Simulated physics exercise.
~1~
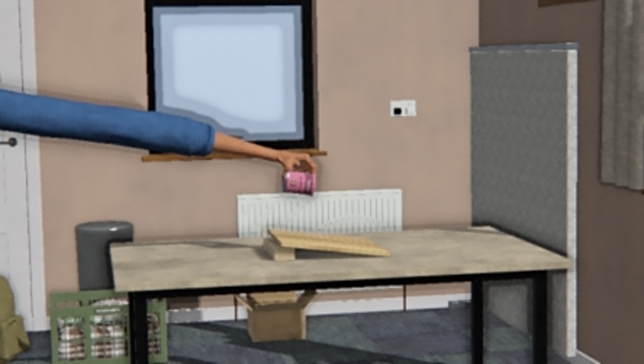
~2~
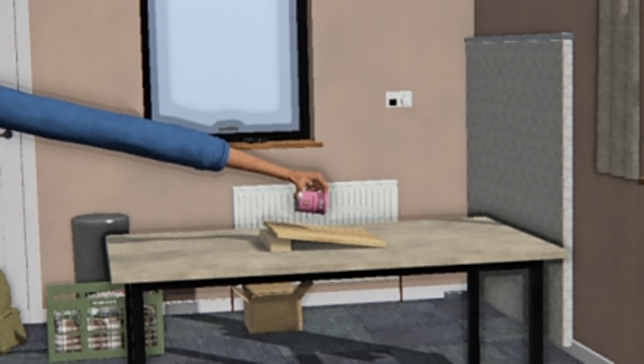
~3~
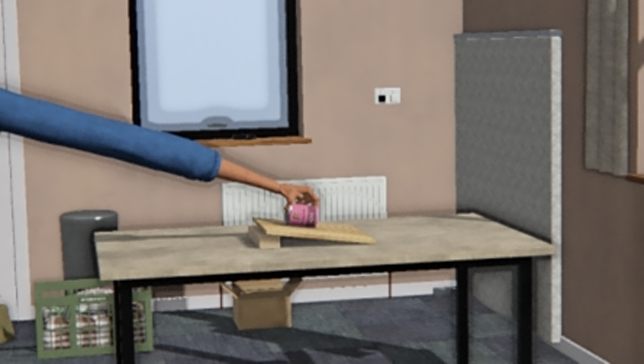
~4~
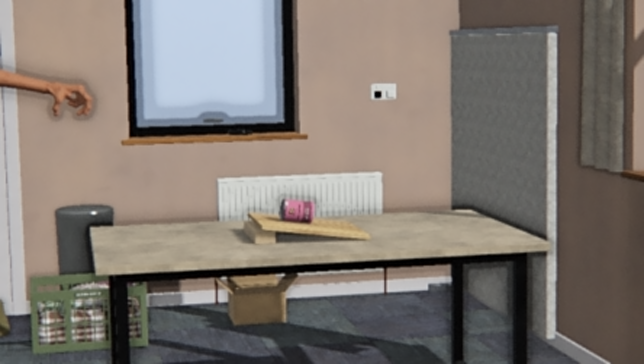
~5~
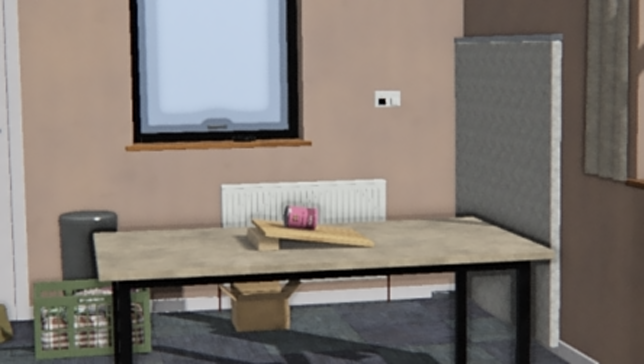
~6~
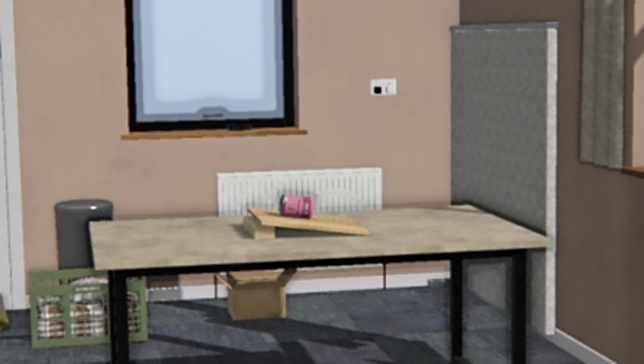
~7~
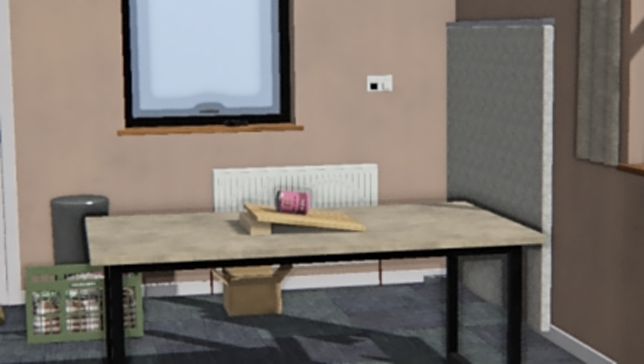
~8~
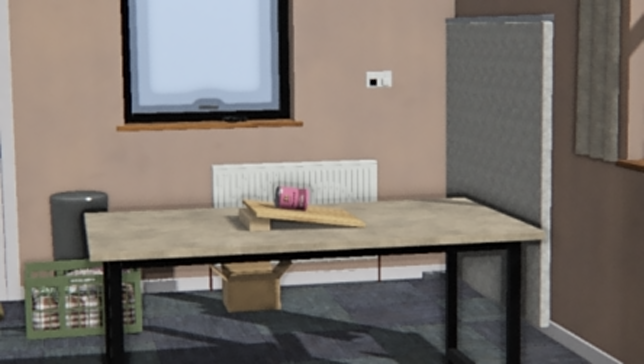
In this clip, a hand lowers a pink tin on its side onto a sloping board propped on a block on a table, then lets go and withdraws to the left. The tin stays resting on the board as the view sways slightly.
